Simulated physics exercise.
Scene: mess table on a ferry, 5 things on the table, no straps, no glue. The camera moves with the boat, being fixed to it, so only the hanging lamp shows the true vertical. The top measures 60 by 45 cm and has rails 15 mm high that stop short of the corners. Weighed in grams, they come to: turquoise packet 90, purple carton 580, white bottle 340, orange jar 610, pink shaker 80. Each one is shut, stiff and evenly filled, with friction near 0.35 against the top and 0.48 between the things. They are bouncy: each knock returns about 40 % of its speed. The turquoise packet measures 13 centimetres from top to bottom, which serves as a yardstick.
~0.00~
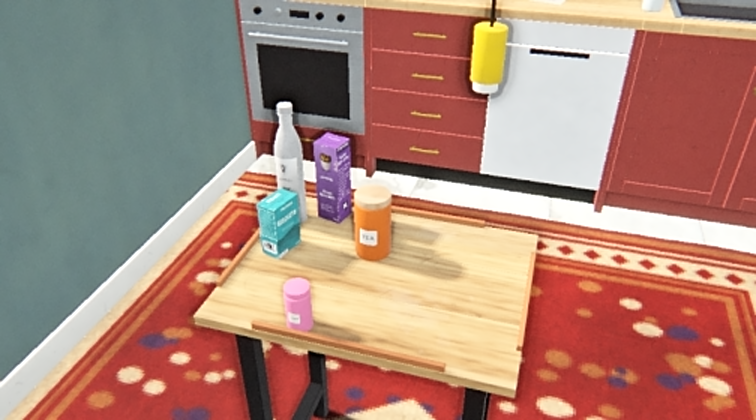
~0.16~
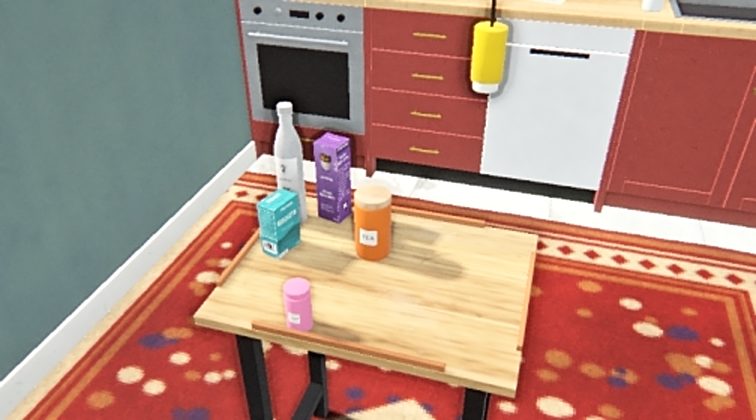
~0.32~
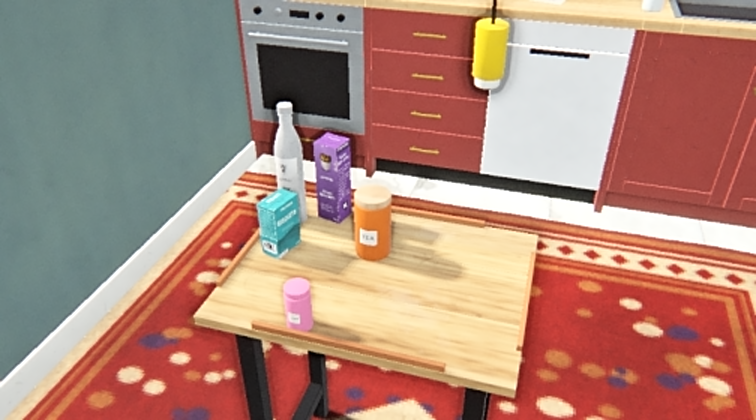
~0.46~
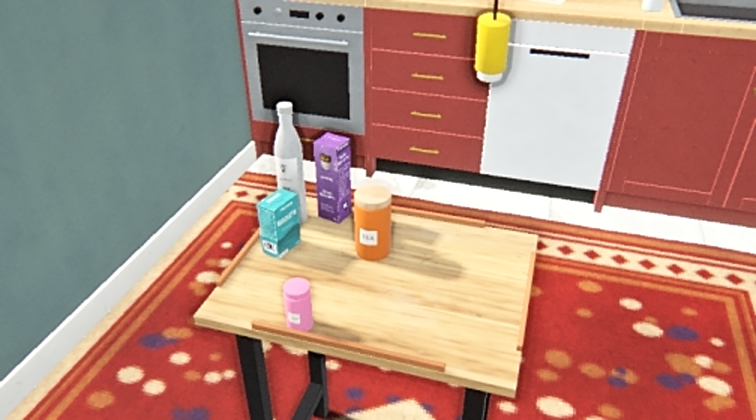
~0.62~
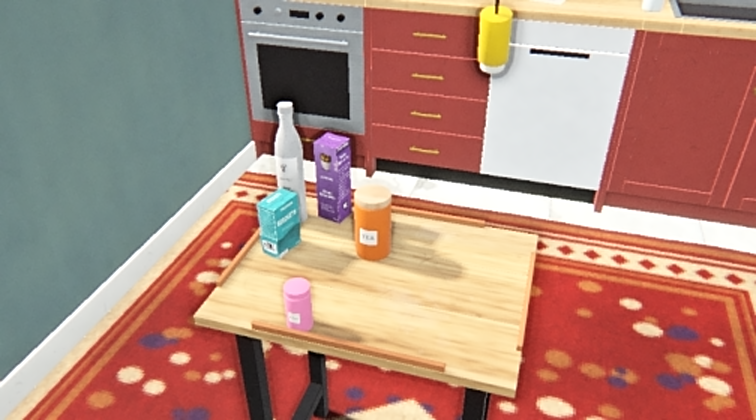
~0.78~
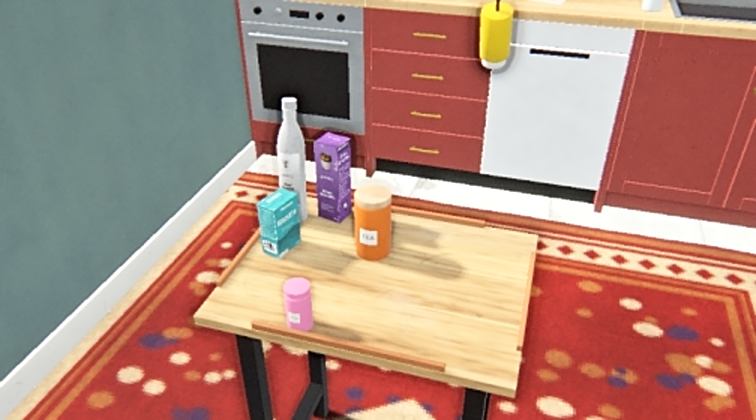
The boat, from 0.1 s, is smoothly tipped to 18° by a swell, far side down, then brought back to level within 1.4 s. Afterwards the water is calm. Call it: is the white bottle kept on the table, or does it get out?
It gets out.
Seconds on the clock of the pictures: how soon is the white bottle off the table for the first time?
Answer: Near 1.0 s.
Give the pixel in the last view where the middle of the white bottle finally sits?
Near (314, 409).
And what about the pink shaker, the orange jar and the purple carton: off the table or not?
Once it all settles, the pink shaker stays on its surface, the orange jar stays on its surface and the purple carton leaves its surface.
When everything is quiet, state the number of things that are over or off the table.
My answer is 2.
By 1.18 s, floor tilted 8°, far side down; white bottle now off the table; purple carton rocked 10° off its seat.
By 1.58 s, boat level; purple carton now off the table.
By 1.88 s, boat level.
When it is over (2.2 s), off the table, purple carton and white bottle; the other 3 within 5 cm of the start. In the last view, white bottle near (314, 409).
